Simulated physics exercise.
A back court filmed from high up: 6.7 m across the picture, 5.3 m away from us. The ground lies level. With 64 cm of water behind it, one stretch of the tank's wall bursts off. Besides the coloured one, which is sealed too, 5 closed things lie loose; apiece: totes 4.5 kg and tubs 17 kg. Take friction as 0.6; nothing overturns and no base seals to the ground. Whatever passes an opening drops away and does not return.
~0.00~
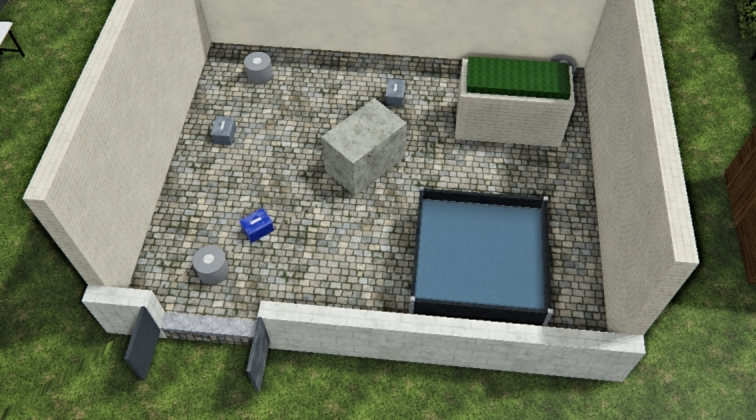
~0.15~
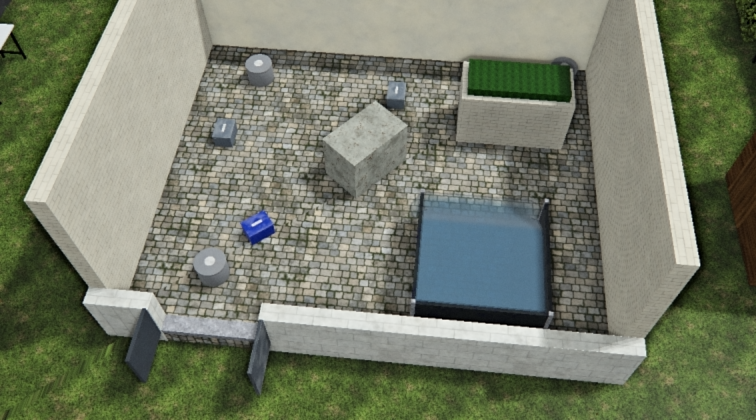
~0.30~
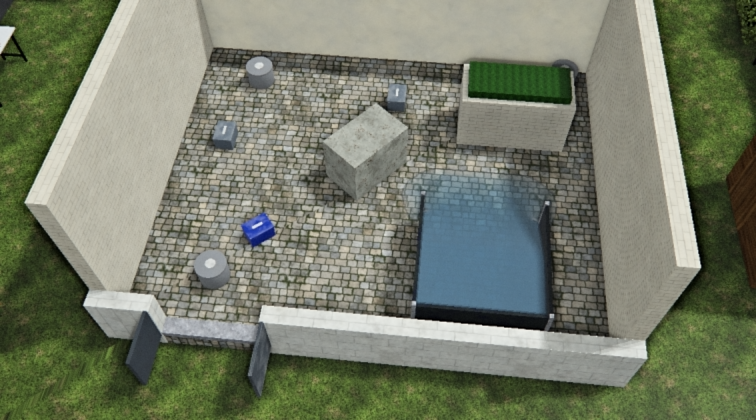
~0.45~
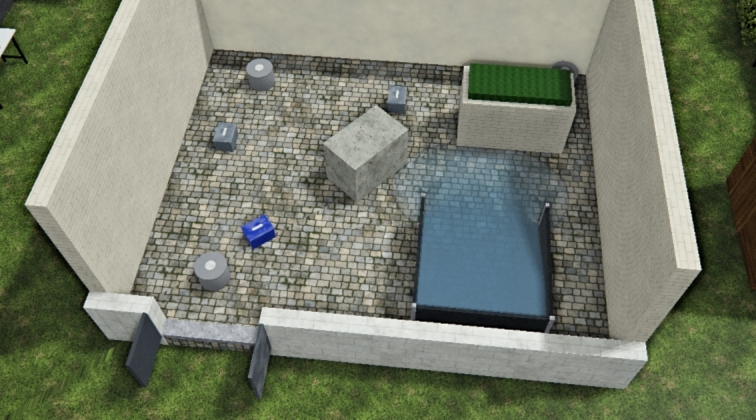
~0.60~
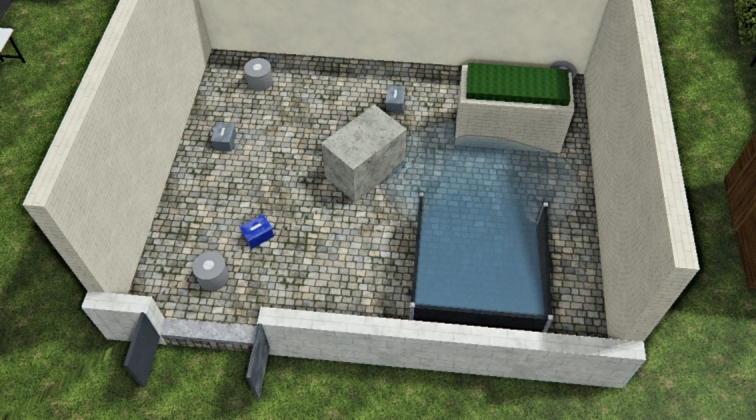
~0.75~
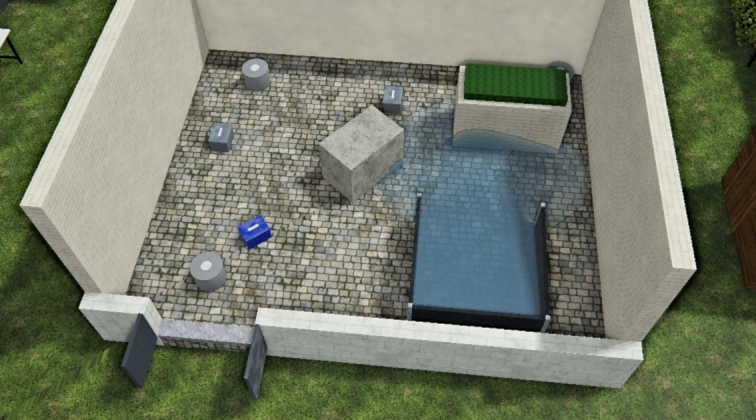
A tank's back wall disappears and water spreads across the paved court toward the planter.
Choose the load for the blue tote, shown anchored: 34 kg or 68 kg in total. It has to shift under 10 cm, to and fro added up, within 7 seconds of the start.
I expect that the smaller load will do.
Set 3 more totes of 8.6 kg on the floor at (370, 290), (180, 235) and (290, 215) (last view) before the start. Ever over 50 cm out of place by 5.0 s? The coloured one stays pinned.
In that order: Under, less, short of it.
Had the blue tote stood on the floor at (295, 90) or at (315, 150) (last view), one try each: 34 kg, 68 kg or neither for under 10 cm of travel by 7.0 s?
In that order: The smaller is enough; either load holds.
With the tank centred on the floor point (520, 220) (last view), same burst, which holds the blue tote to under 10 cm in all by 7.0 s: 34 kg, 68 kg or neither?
In that case the smaller load will do.
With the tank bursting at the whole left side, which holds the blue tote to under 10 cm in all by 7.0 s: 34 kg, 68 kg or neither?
Then only the larger load is enough.
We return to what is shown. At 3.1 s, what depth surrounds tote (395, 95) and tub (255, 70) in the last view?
About 14 and 7 cm.
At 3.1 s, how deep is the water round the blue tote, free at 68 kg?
About 0 cm.
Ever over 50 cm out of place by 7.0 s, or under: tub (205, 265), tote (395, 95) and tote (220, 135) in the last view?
In turn: Short of it, past it, past it.
After 1.4 s the blue tote would be 0 cm from its start with 34 kg and 0 cm from its start with 68 kg; 0 cm of water round it then.
After 3.1 s the blue tote would be 0 cm from its start with 34 kg and 0 cm from its start with 68 kg; 0 cm of water round it then.
After 4.9 s the blue tote would be 0 cm from its start with 34 kg and 0 cm from its start with 68 kg; 1 cm of water round it then.
After 7.0 s the blue tote would be 0 cm from its start with 34 kg and 0 cm from its start with 68 kg; 5 cm of water round it then.
